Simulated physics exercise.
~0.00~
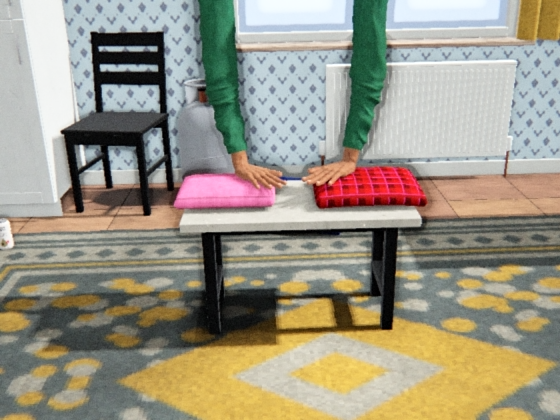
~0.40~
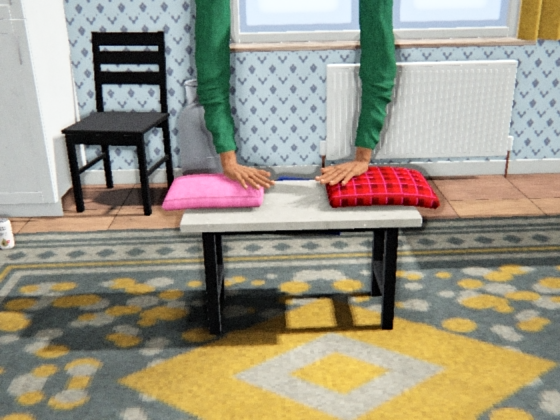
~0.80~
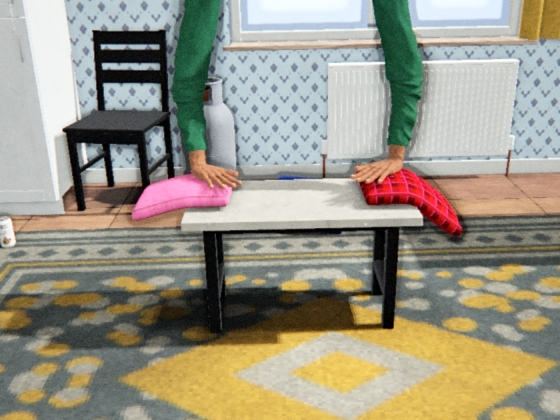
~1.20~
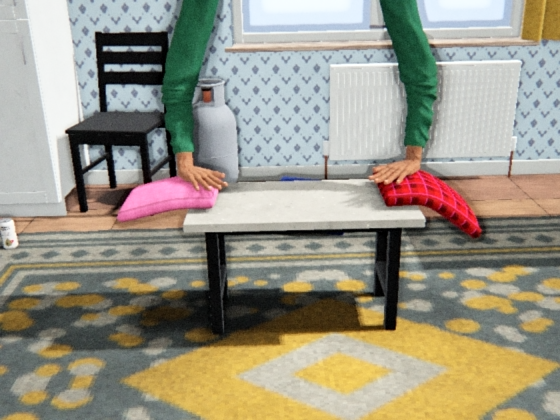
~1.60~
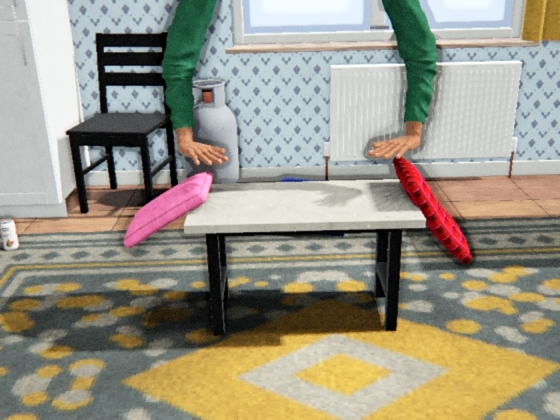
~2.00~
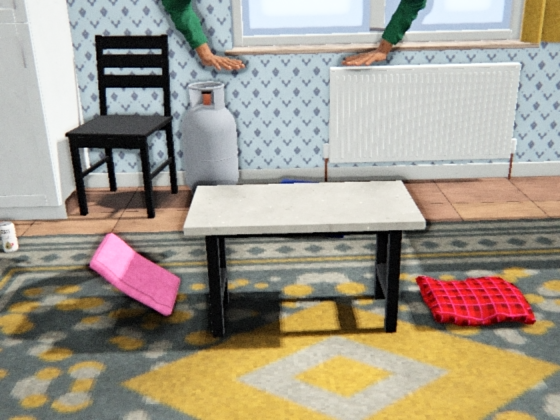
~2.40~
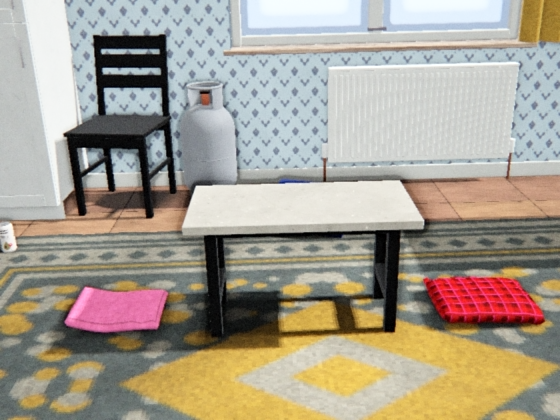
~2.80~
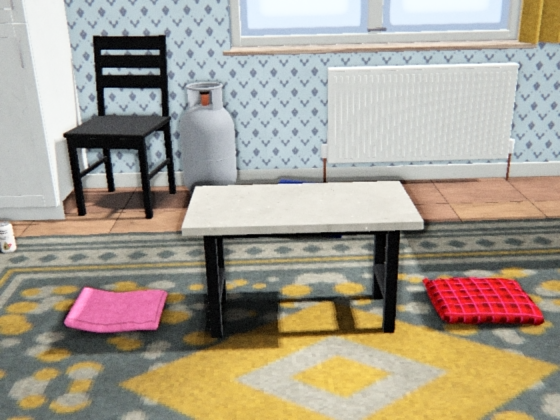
Two hands pushed a pink folded blanket left and a red cushion right across a low table until both hung over opposite ends, then lifted away as the blanket and cushion tipped off and dropped, ending up lying on the patterned rug.
